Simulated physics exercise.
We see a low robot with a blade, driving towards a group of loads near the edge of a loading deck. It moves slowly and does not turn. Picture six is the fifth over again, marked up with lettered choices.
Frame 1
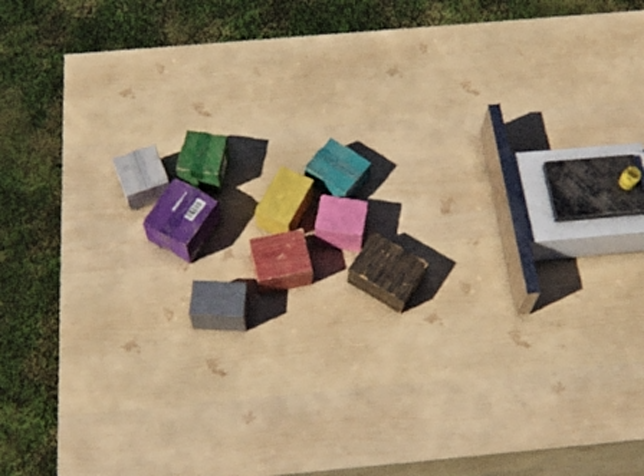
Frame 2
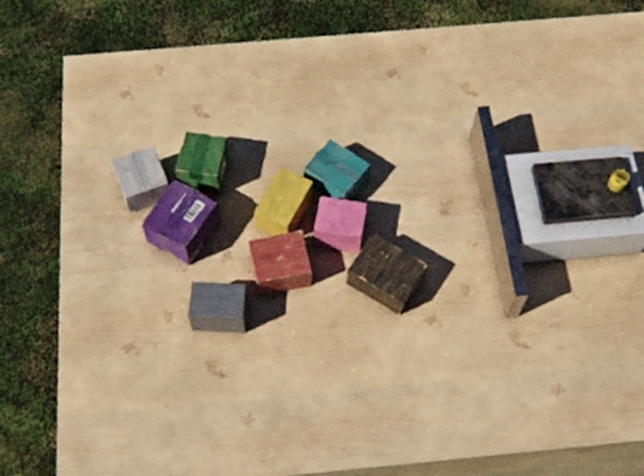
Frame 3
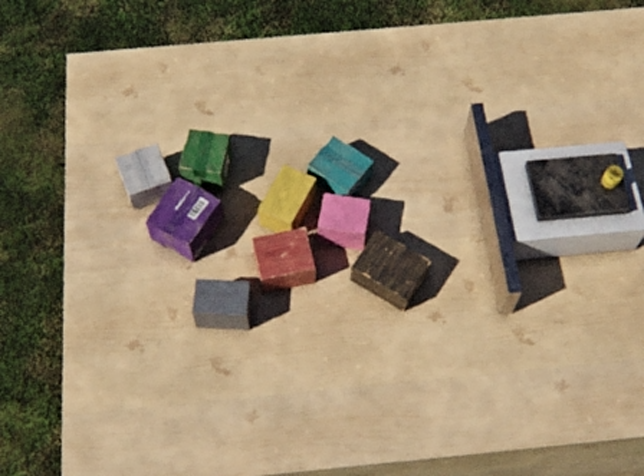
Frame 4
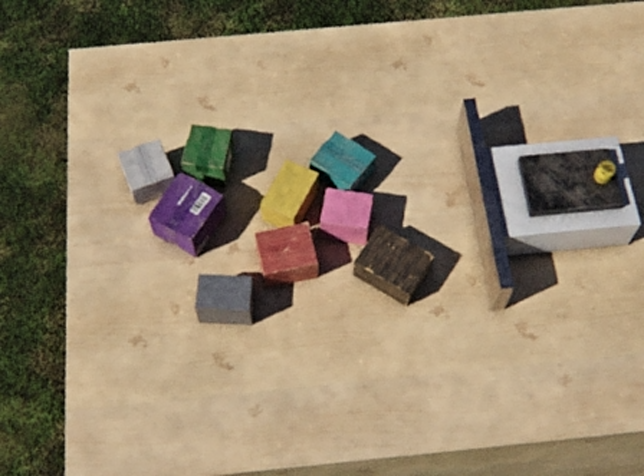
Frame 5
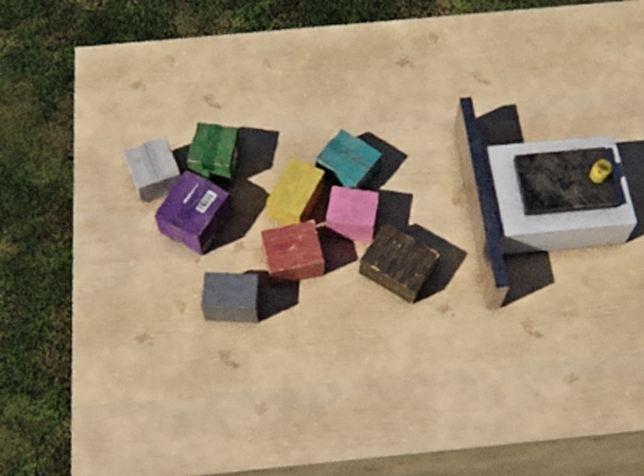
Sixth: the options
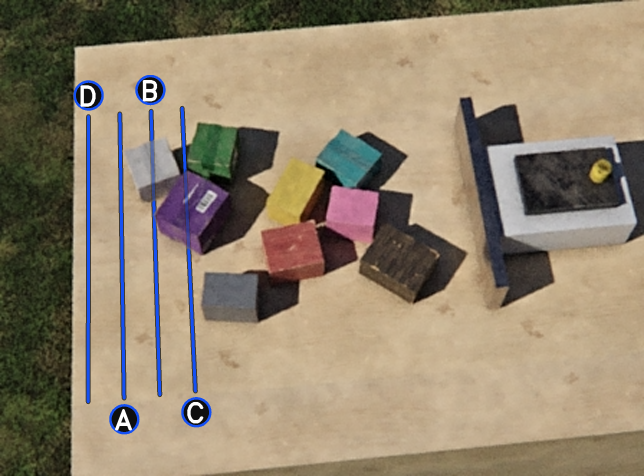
At the start, nine coloured boxes sit clustered on a pale wooden deck beside grass, with a low white robot at the right, its dark blade facing them. The robot creeps left in a straight line, slightly narrowing the gap, while the view drifts a little and the boxes stay untouched.
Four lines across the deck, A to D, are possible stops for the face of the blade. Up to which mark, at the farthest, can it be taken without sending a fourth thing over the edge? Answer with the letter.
The farthest such stop is B.
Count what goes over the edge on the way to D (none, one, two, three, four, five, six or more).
Six or more.
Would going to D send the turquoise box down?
By then, yes.
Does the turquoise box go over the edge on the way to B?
No.
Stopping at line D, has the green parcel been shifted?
Yes.
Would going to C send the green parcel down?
By then, no.
On the marked copy, A at (122, 246); B at (155, 243); C at (188, 240); D at (88, 249).
With B. Early on, robot (442, 192); black crate (326, 284); turquoise box (317, 158).
Further on, robot (322, 203); white parcel (103, 163); purple parcel (140, 207).
At the end, robot (230, 211); grey crate over the edge; white parcel over the edge; two fallen.
As for the rest, A drops five; C is within the limit but short; D drops nine.
